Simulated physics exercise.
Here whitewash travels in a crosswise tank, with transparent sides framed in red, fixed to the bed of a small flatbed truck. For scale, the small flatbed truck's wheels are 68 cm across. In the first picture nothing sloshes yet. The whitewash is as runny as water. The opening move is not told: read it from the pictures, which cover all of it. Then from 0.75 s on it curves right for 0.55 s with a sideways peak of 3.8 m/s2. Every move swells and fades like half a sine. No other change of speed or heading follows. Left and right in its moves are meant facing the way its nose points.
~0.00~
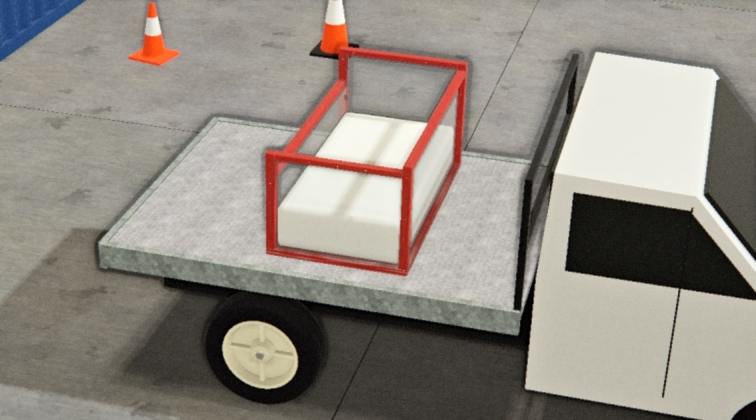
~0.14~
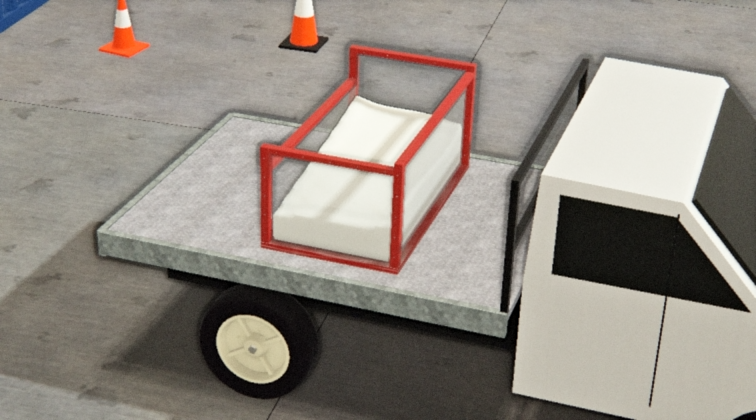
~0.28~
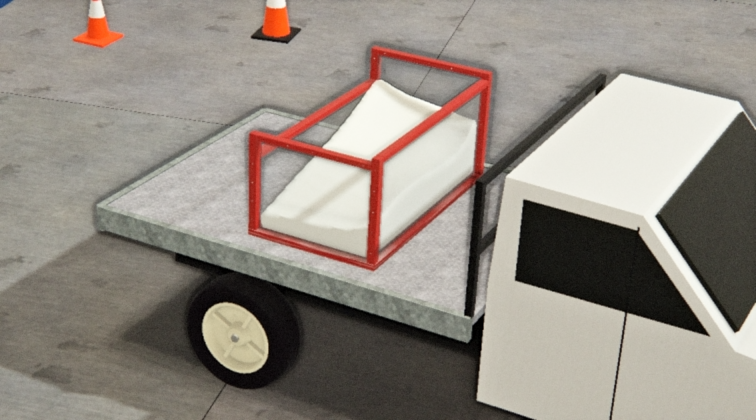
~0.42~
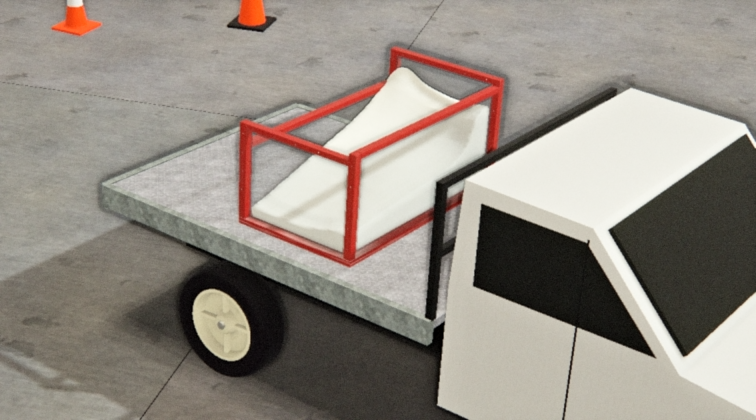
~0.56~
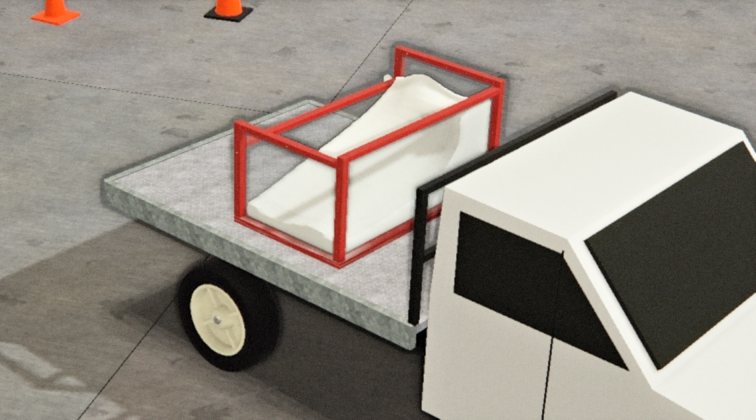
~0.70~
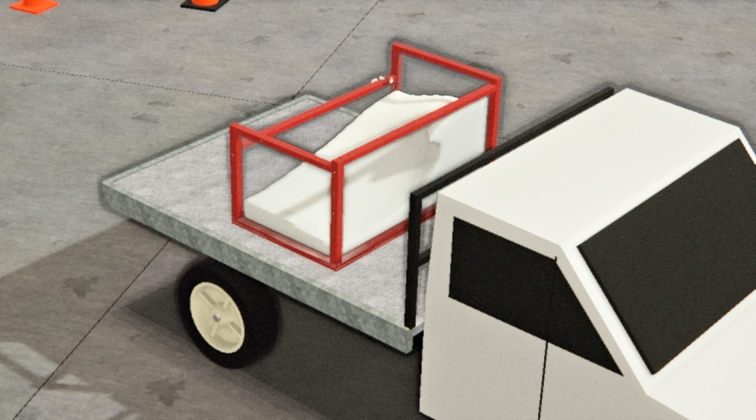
A flatbed truck turns toward the viewer while white liquid climbs its red-framed tank's far side.
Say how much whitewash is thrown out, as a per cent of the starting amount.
Roughly 3 per cent of the whitewash is lost.
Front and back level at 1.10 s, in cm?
About 22 cm in front and 32 cm behind.
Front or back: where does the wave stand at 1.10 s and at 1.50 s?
Towards the back, then the front.
Then, 1.10 s in, front 22 cm, middle 23 cm, back 32 cm above the floor; no loss so far.
Then, 1.50 s in, front 29 cm, middle 26 cm, back 19 cm above the floor; no loss so far.
Then, 2.00 s in, front 32 cm, middle 34 cm, back 35 cm above the floor; the loss stands at 1 per cent, over the back.
Then, 4.28 s in, the loss stands at 3 per cent, over the back, 6 of 236 litres.
